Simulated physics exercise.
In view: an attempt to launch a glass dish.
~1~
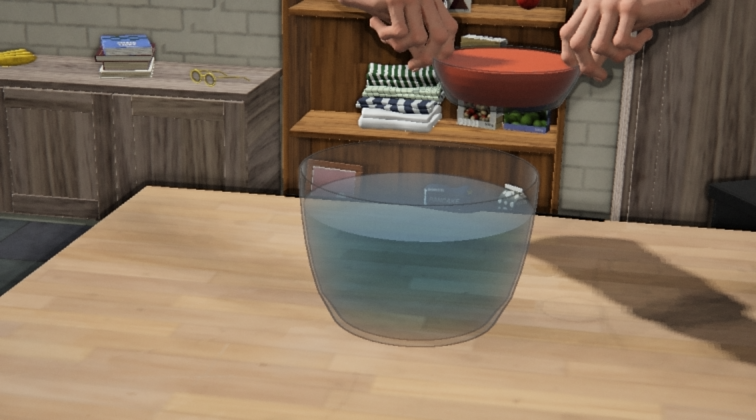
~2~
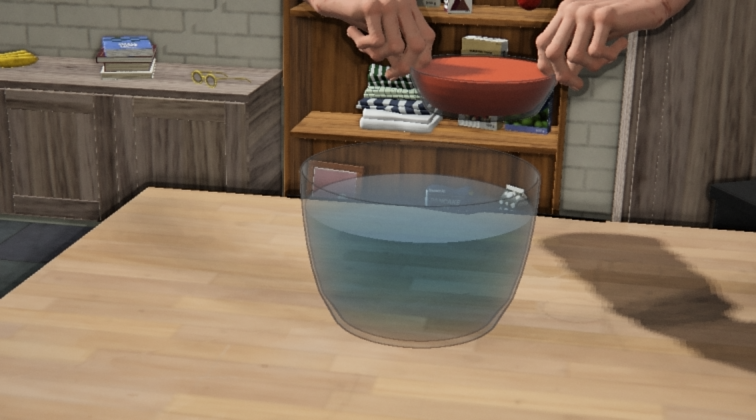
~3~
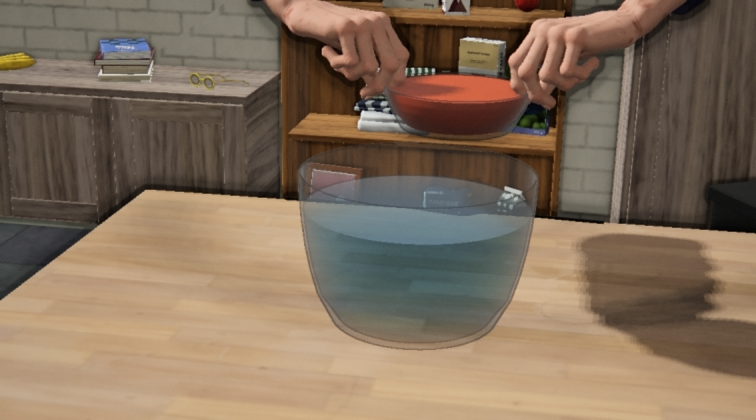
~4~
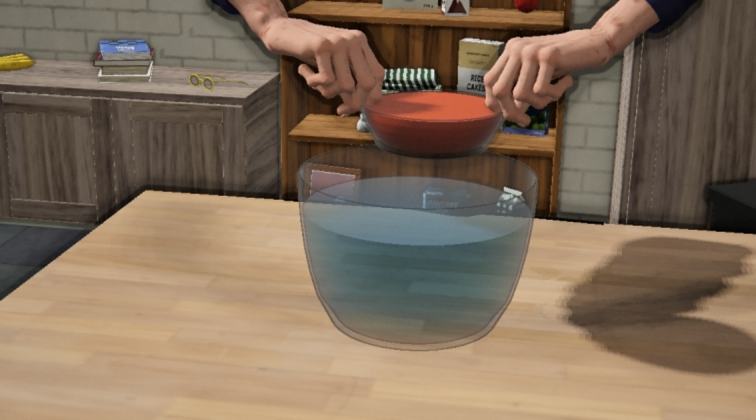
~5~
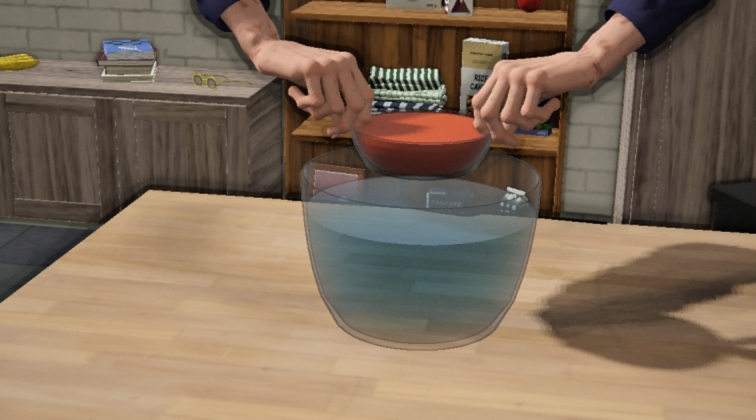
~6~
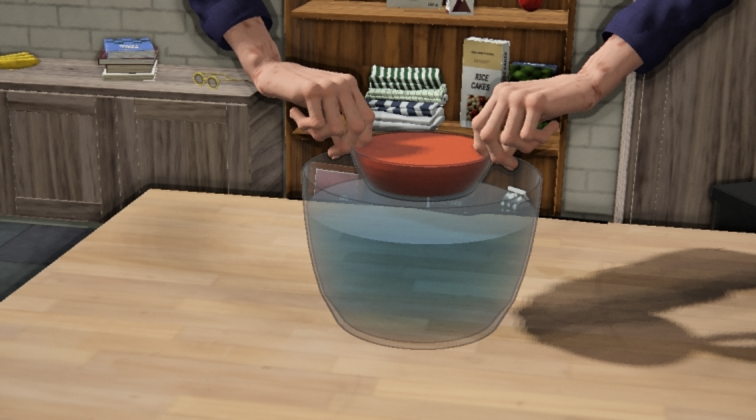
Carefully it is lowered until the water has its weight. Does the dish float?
It sinks.
Next, the dish dips into the water.
After that, water pours in over its rim.
Finally, the dish lies on the bottom.
